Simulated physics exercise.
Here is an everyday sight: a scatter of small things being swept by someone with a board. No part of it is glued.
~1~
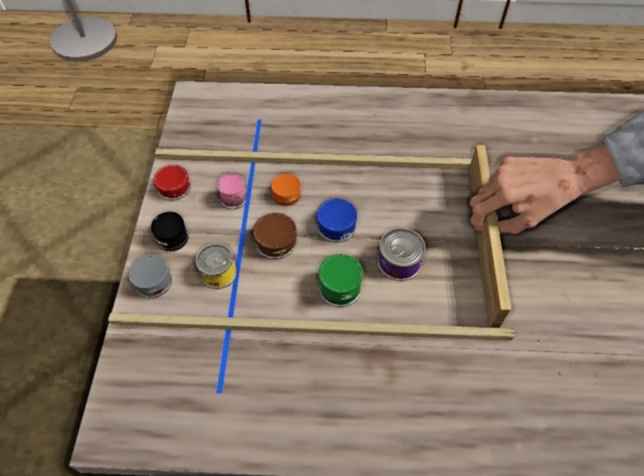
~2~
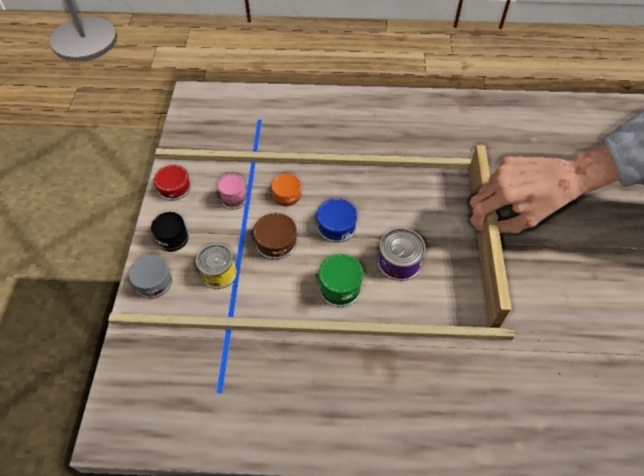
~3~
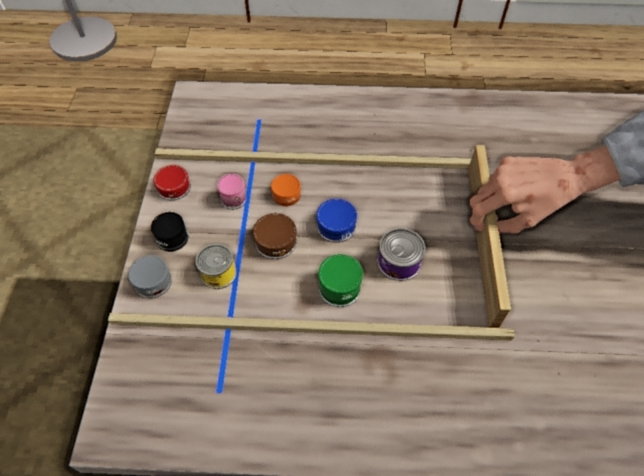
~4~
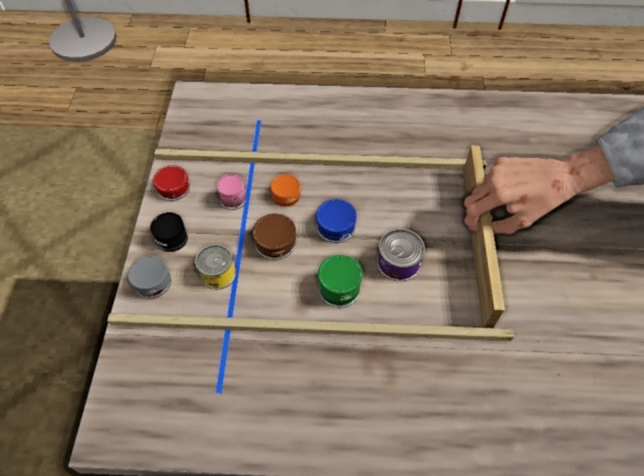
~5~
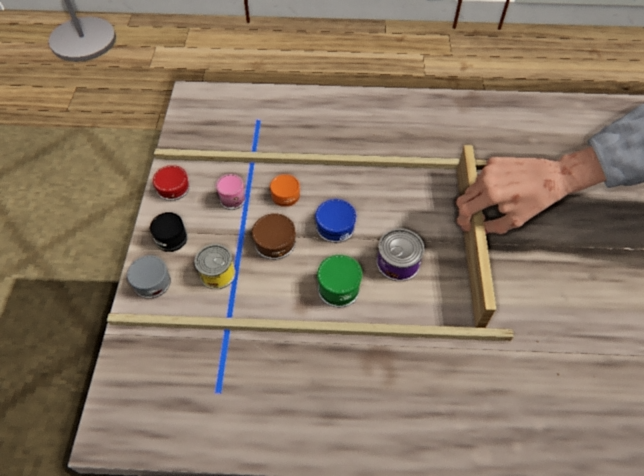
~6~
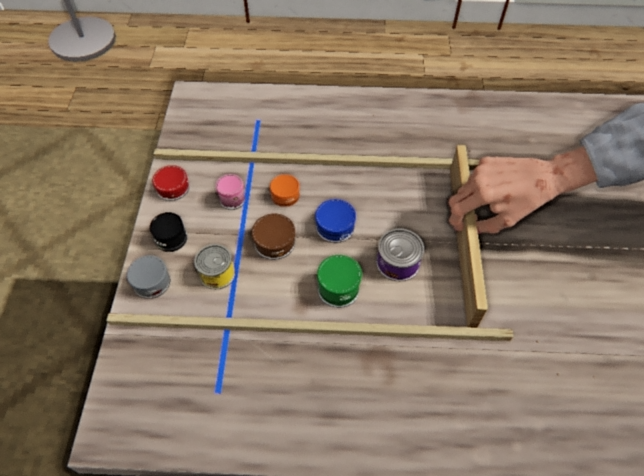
In this clip, a hand grips a wooden board at the right of several colourful tins and tubs between two wooden strips, holds nearly still, then slides it slightly left while the containers and blue tape stay in place.
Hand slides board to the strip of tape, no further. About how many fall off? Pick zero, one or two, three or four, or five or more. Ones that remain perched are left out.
Zero fall off.
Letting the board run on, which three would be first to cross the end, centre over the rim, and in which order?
Order, earliest first: Black tub, grey tin, red tin.
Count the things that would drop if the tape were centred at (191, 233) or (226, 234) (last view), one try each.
Ending up on the floor: First try 3, second try 0.
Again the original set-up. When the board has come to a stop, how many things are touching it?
The answer is 4.
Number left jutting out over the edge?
Overhanging: 0.
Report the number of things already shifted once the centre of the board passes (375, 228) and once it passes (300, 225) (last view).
The first number is 2, the next one 4.
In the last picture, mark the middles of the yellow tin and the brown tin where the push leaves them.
Final centres, in order: Near (180, 266), near (184, 228).
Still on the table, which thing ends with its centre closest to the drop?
The answer: The black tub.
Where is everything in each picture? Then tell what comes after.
Red tin (173, 183); grey tin (151, 277); black tub (170, 232); board (487, 231); tape (243, 234), in the first picture.
Grey tin (151, 277); orange tub (286, 190), in the second picture.
Black tub (170, 232); green tin (340, 281), in the third picture.
Red tin (172, 183); board (481, 231), in the fourth picture.
Grey tin (149, 277); yellow tin (216, 267), in the fifth picture.
Red tin (171, 183); grey tin (149, 277); black tub (169, 232); board (466, 231); tape (241, 235), in the sixth picture.
Soon after, none off yet; red tin at rest near (171, 183); grey tin at rest near (149, 277); black tub at rest near (169, 232).
At rest, the number that fall off is zero.
